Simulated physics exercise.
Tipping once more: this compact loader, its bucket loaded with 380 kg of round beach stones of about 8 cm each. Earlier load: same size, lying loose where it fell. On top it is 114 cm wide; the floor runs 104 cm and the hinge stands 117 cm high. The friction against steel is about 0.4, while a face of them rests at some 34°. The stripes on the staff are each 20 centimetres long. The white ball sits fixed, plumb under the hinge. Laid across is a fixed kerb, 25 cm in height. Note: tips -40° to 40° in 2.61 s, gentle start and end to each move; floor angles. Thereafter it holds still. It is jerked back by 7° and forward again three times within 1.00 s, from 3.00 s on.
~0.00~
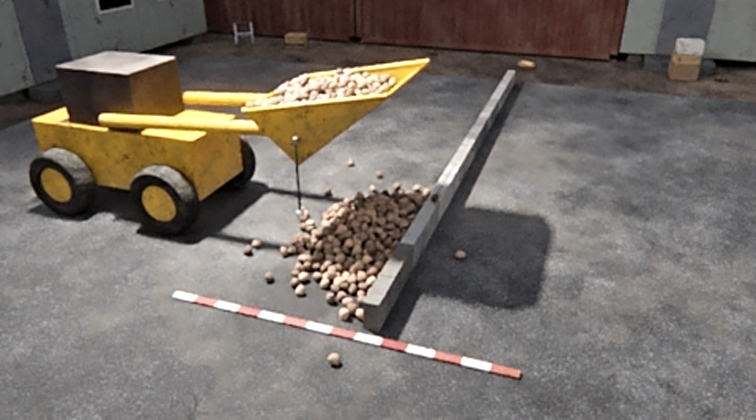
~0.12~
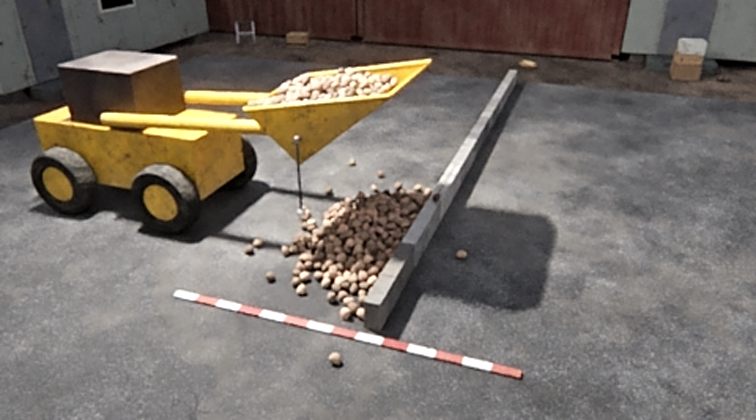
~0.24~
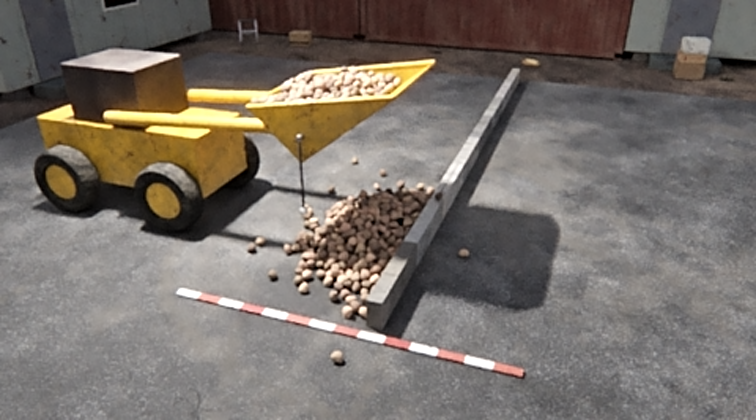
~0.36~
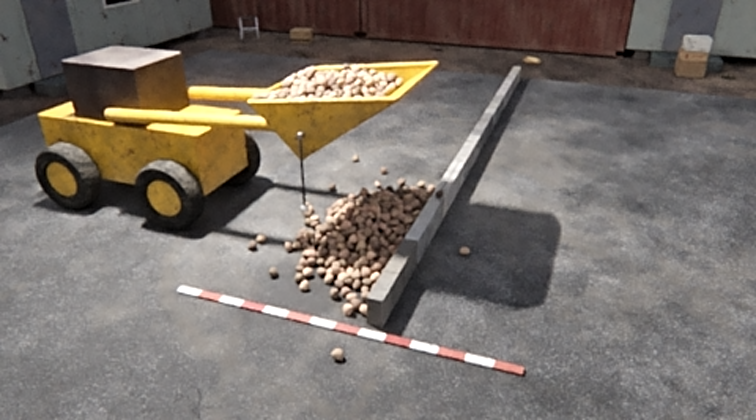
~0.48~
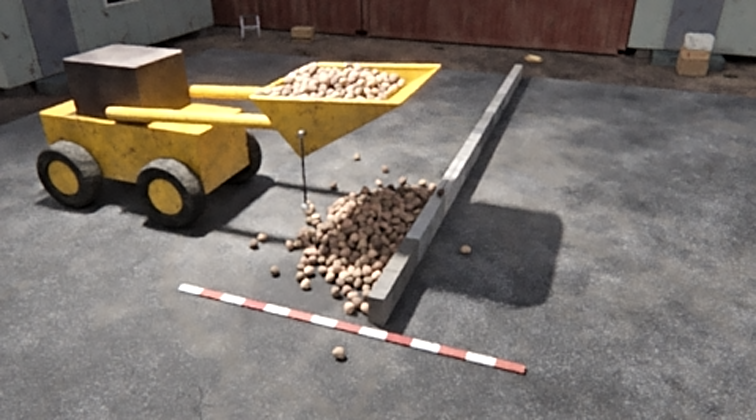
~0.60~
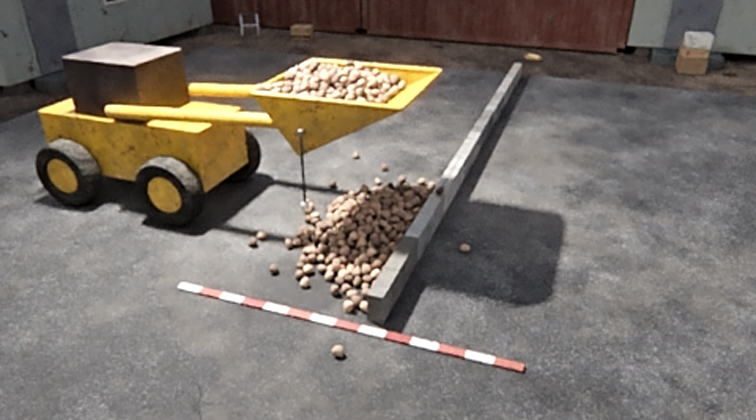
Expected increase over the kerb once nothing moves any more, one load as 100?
About 54 in every hundred.
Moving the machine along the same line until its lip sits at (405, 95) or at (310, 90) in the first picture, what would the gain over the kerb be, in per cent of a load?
85 % and 0 %.
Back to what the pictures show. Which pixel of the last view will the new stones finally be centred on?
Roughly at pixel (438, 230).
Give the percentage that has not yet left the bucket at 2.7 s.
It keeps some 10 percent of its load.
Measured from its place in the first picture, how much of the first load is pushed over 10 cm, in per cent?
Around 0 in a hundred.
After 2.0 s the floor is at 28°; in per cent of one load, 94 in the bucket, 106 on this side of the kerb; the foremost stones are at (434, 195).
After 2.7 s the floor is at 40°; in per cent of one load, 9 in the bucket, 148 on this side of the kerb, 43 over the kerb; the foremost stones are at (538, 247).
After 4.4 s the floor is at 40°; in per cent of one load, 0 in the bucket, 145 on this side of the kerb, 55 over the kerb; the foremost stones are at (618, 273).
After 7.1 s the floor is at 40°; in per cent of one load, 0 in the bucket, 145 on this side of the kerb, 55 over the kerb; the foremost stones are at (618, 273). Net gain over the kerb, 54.
